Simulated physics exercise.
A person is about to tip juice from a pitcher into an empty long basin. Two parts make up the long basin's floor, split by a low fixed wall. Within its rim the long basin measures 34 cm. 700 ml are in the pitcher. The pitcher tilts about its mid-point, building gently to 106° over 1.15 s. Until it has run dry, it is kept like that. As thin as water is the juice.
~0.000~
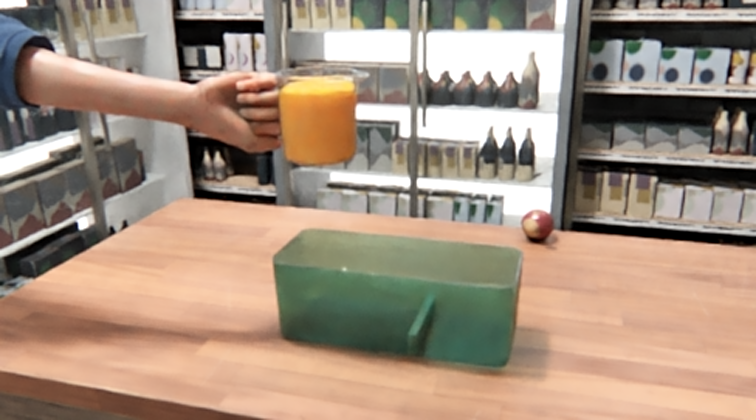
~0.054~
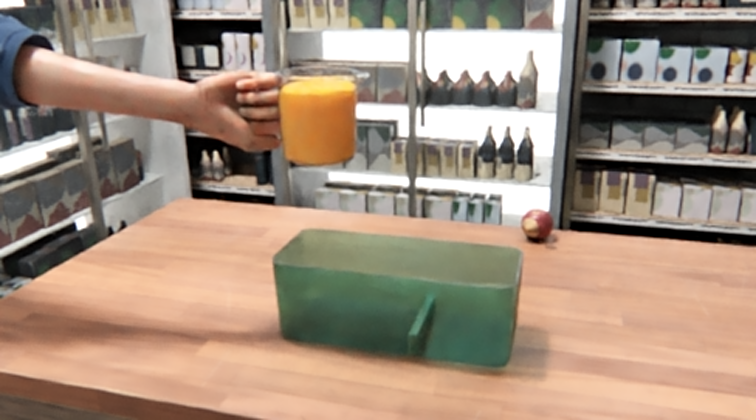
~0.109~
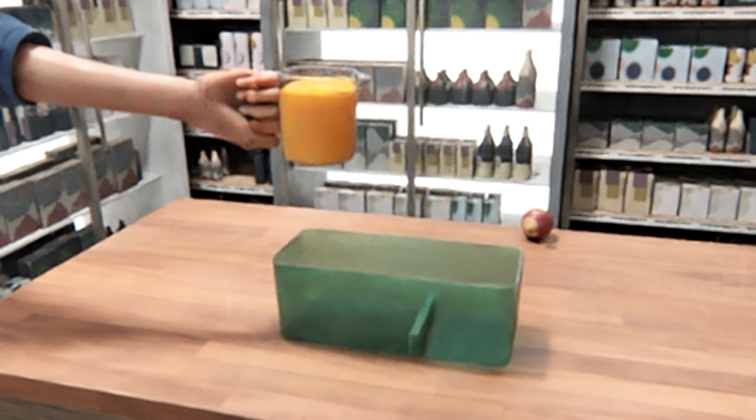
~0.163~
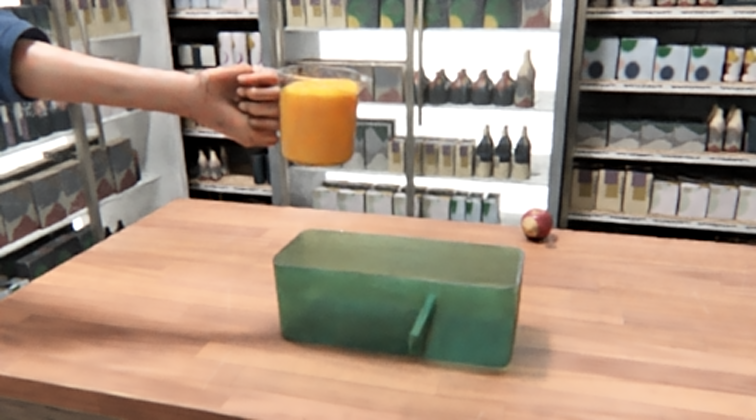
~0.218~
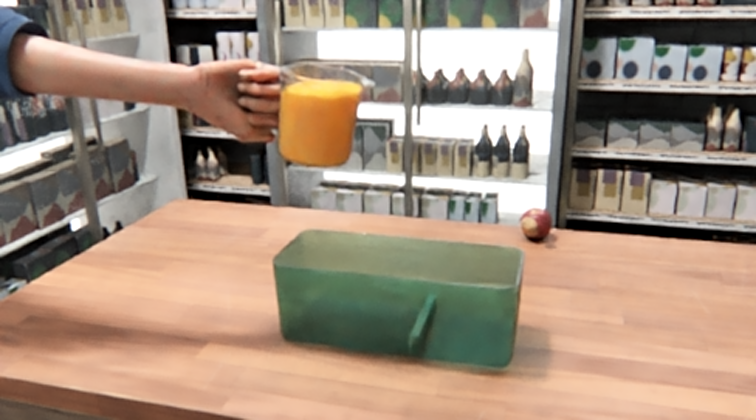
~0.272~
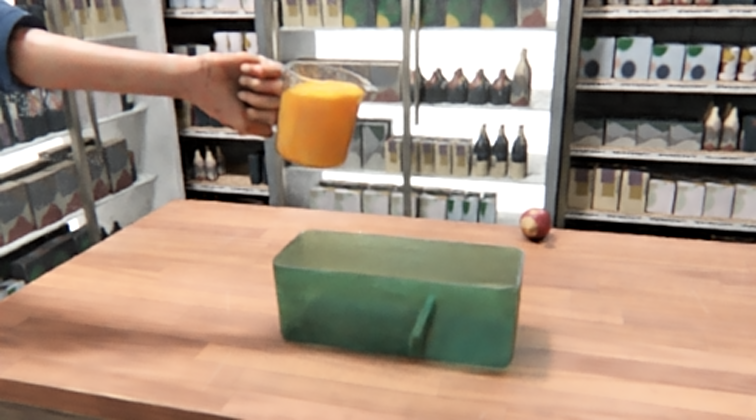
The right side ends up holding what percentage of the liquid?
About 54 in every hundred parts.
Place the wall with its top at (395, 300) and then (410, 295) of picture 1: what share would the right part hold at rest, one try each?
Some 95 in a hundred, then some 80 in a hundred.
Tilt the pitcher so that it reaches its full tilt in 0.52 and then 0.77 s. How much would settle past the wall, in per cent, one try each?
45 and 50 %.
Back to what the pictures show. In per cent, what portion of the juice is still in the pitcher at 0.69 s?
I'd put it near 76 percent.
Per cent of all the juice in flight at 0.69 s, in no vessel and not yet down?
Some 20 per cent, I reckon.
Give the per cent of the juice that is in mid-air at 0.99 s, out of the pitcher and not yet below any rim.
I'd say some 24 per cent is in the air.
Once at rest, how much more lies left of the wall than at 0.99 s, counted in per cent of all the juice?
I'd say near 36 percent.
By 0.69 s the tilt is 69° and 76 per cent is still to pour, 0 is left of the wall and 4 right of it.
By 0.99 s the tilt is 101° and 22 per cent is still to pour, 8 is left of the wall and 45 right of it.
By 1.30 s the tilt is 106° and 1 per cent is still to pour, 31 is left of the wall and 63 right of it.
By 1.65 s the tilt is 106° and 0 per cent is still to pour, 43 is left of the wall and 55 right of it.
At rest 44 per cent lies left of the wall, 54 right of it and 2 outside.
